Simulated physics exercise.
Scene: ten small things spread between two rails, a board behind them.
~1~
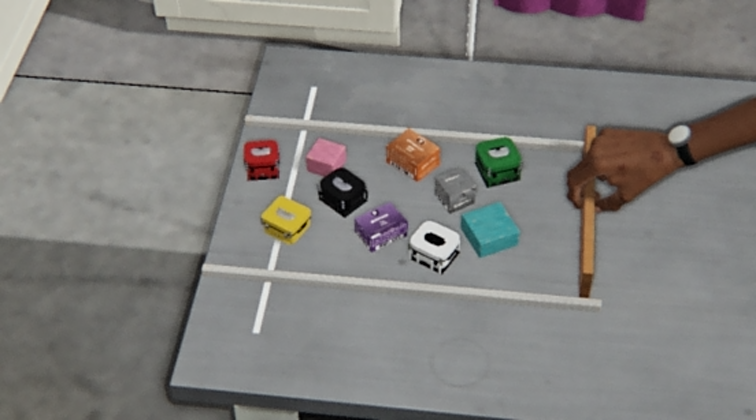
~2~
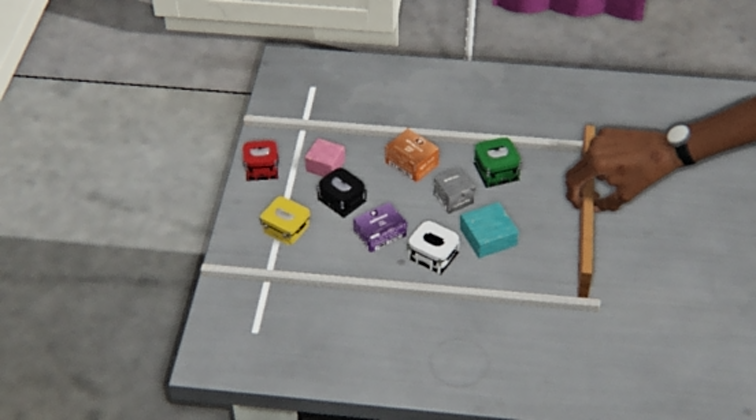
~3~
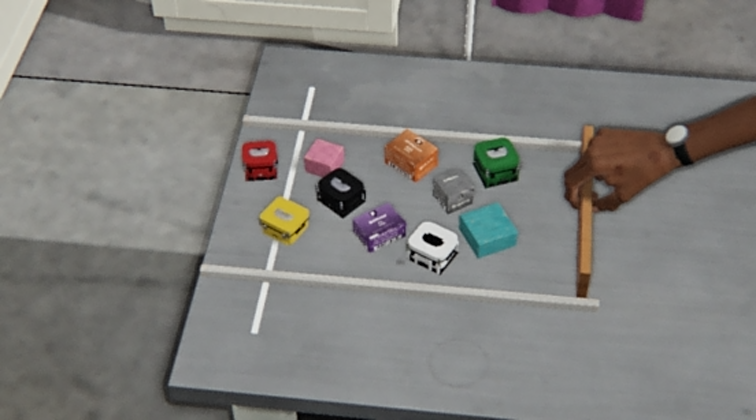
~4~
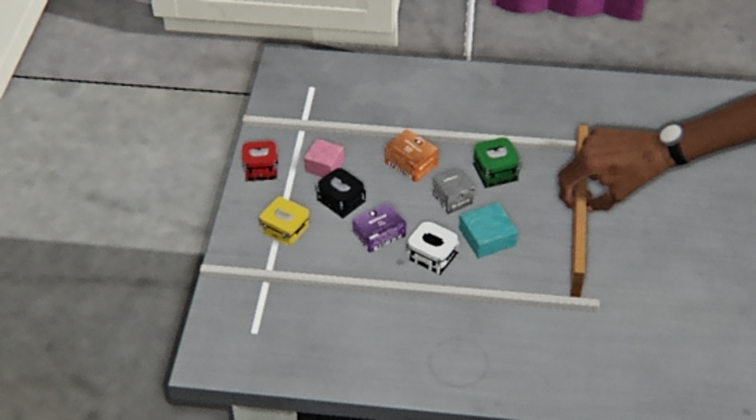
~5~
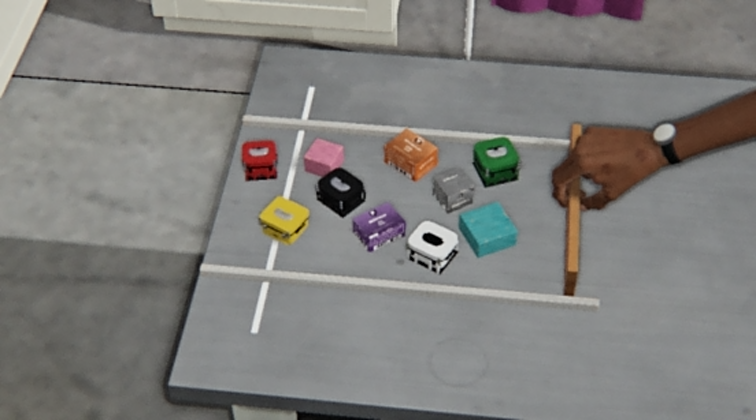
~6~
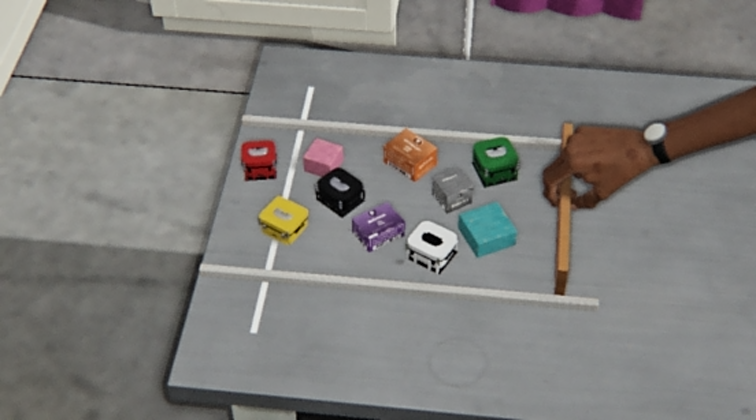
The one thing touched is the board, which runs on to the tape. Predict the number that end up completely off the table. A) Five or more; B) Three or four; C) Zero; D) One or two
Three or four (B).
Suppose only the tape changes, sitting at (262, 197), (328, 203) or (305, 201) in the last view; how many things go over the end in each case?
6, 1, 2.
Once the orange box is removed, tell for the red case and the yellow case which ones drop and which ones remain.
Well, the red case goes off the edge while the yellow case goes off the edge.
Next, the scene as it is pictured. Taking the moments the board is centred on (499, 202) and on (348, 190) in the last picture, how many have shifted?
3 and 10.
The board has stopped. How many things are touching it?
In contact: 4.
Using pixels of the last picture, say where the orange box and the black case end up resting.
In the last picture the orange box sits at (236, 151) while the black case sits at (224, 181).
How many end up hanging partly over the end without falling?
The count is 3.
Soon after, none off yet; red case at rest near (259, 160); yellow case at rest near (284, 222); pink block at rest near (323, 159).
Then, none off yet; red case at rest near (259, 160); yellow case at rest near (284, 222); pink block moved a little near (309, 159).
Further on, none off yet; red case on its side near (200, 192); yellow case moved about its own width near (233, 211); pink block moved well along near (238, 157).
At rest, the number that fall off is three or four; fallen, pink block, yellow case and red case.
